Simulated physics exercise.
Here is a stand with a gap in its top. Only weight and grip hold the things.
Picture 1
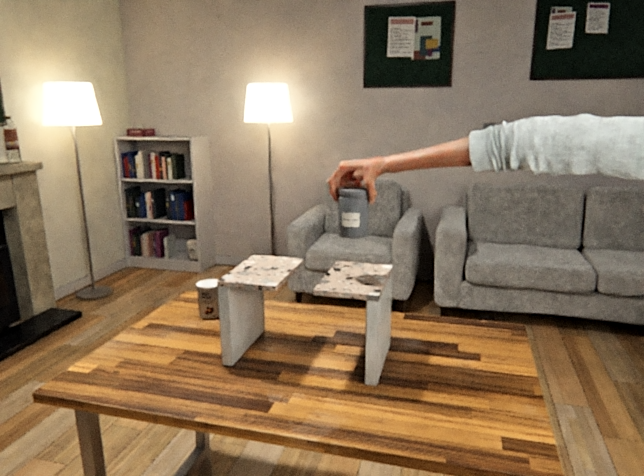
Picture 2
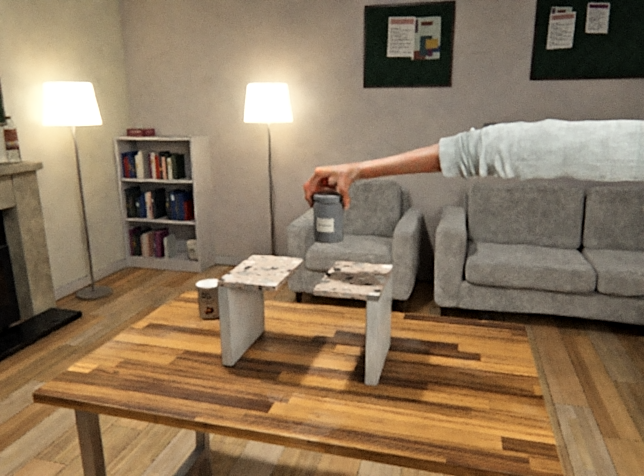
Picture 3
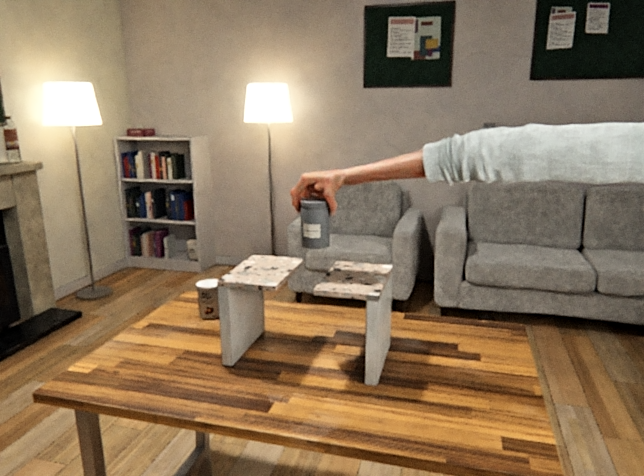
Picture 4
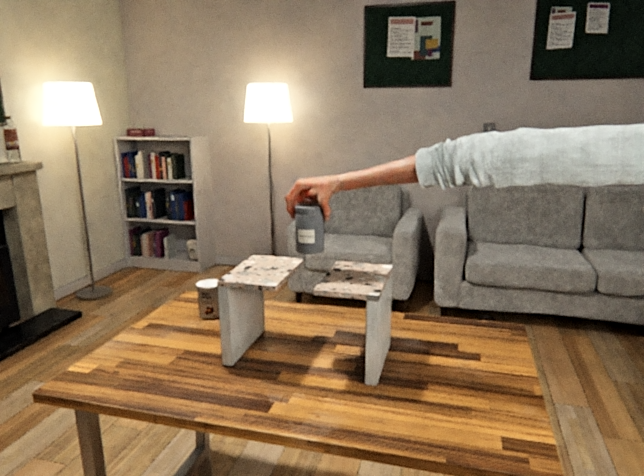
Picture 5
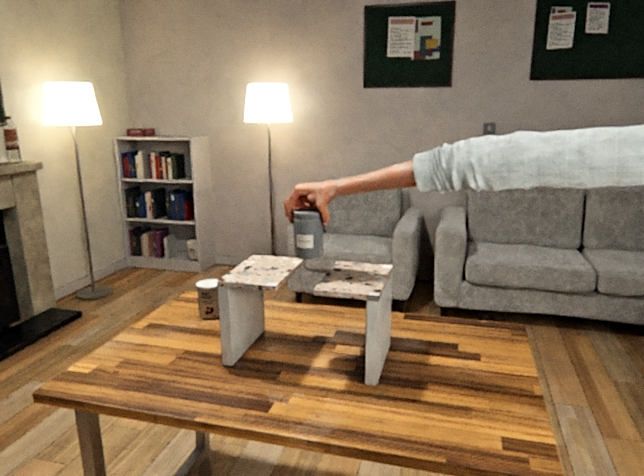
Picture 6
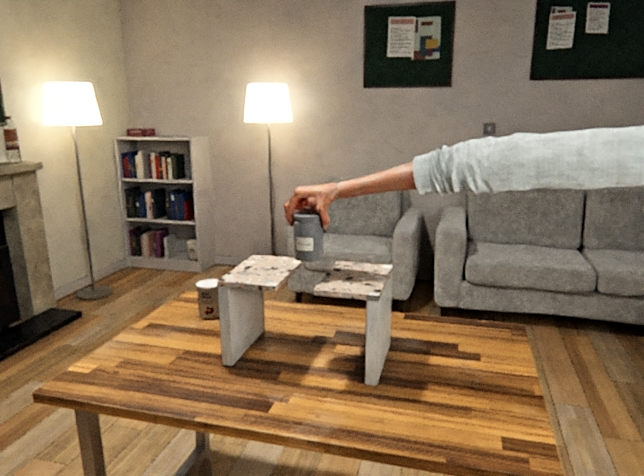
The video shows a hand carrying a grey jar leftward and slightly down above a wooden table, then holding it still over the gap in a stand's top, while a white tin sits on the table to the left.
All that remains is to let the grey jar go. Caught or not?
In the end the jar goes down the gap.
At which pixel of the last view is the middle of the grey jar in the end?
Around (310, 334).
Then, 0.30 s past the last view, grey jar displaced well along near (309, 306).
Then, 0.40 s past the last view, grey jar displaced well along near (310, 328).
Finally, moved from the start, grey jar; white tin still in place. Final places as the last picture's camera would see them, grey jar near (310, 334). The jar reaches the table.
